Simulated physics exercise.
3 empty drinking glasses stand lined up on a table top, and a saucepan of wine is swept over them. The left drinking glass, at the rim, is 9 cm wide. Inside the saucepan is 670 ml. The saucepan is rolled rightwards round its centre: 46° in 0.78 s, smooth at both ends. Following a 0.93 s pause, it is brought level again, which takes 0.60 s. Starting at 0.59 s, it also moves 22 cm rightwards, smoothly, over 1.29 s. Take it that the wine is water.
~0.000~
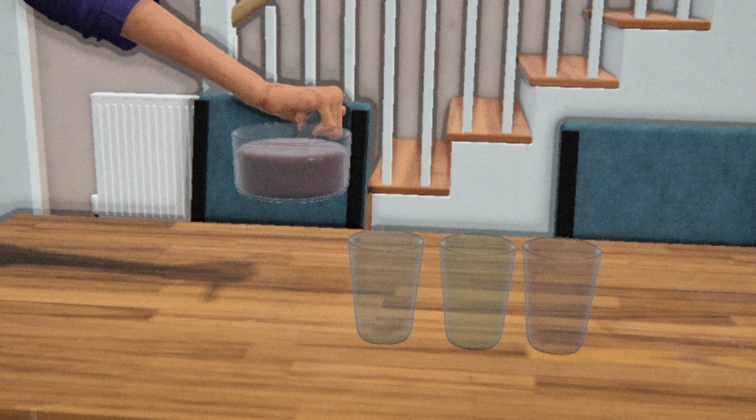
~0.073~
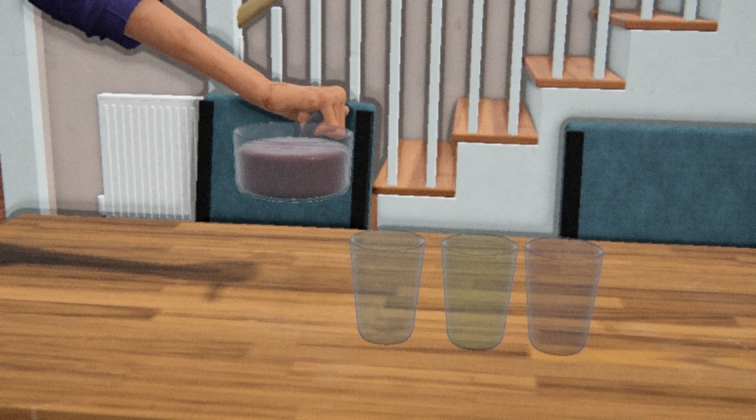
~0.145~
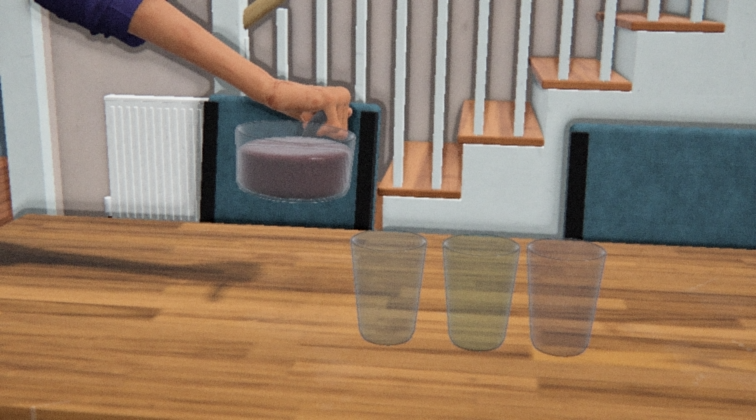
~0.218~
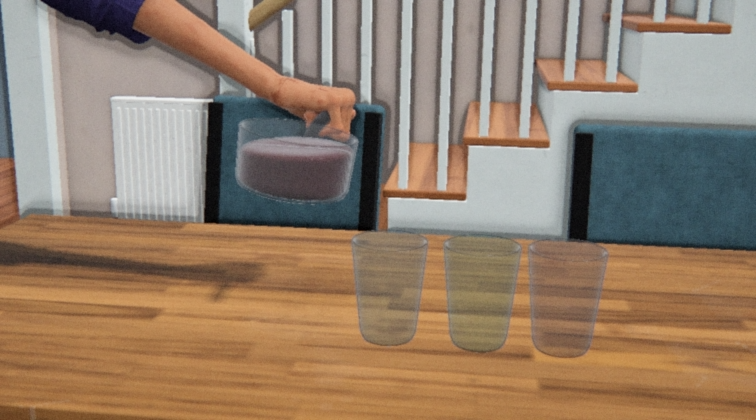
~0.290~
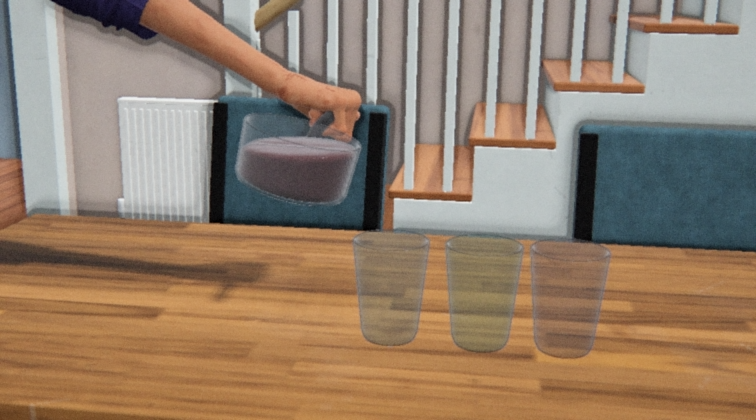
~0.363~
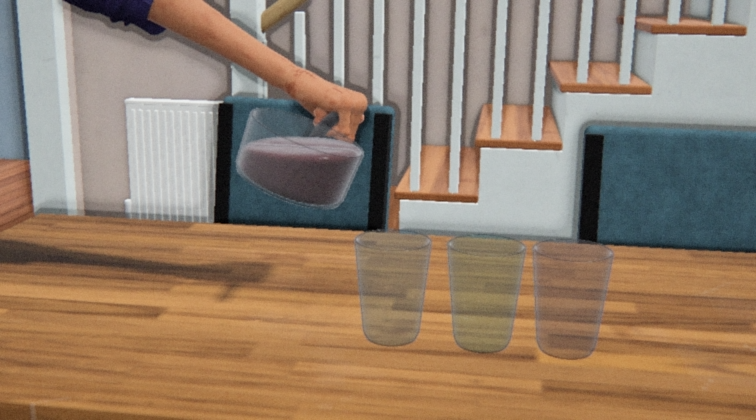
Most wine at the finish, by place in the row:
First in the row.
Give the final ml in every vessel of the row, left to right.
Left 200 ml, middle 90 ml, right 60 ml.
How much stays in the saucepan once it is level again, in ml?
It holds about 240 ml at the end.
By 0.89 s the tilt is 46° and from the left they hold 180 ml, 0 ml, 0 ml, the saucepan 415 ml, and 5 ml is on the table top.
By 1.28 s the tilt is 46° and from the left they hold 200 ml, 55 ml, 0 ml, the saucepan 310 ml, and 80 ml is on the table top.
By 1.69 s the tilt is 46° and from the left they hold 200 ml, 85 ml, 30 ml, the saucepan 250 ml, and 90 ml is on the table top.
By 2.13 s the tilt is 9° and from the left they hold 200 ml, 85 ml, 60 ml, the saucepan 235 ml, and 95 ml is on the table top.
At rest from the left they hold 200 ml, 85 ml, 60 ml, the saucepan 235 ml, and 95 ml is on the table top.
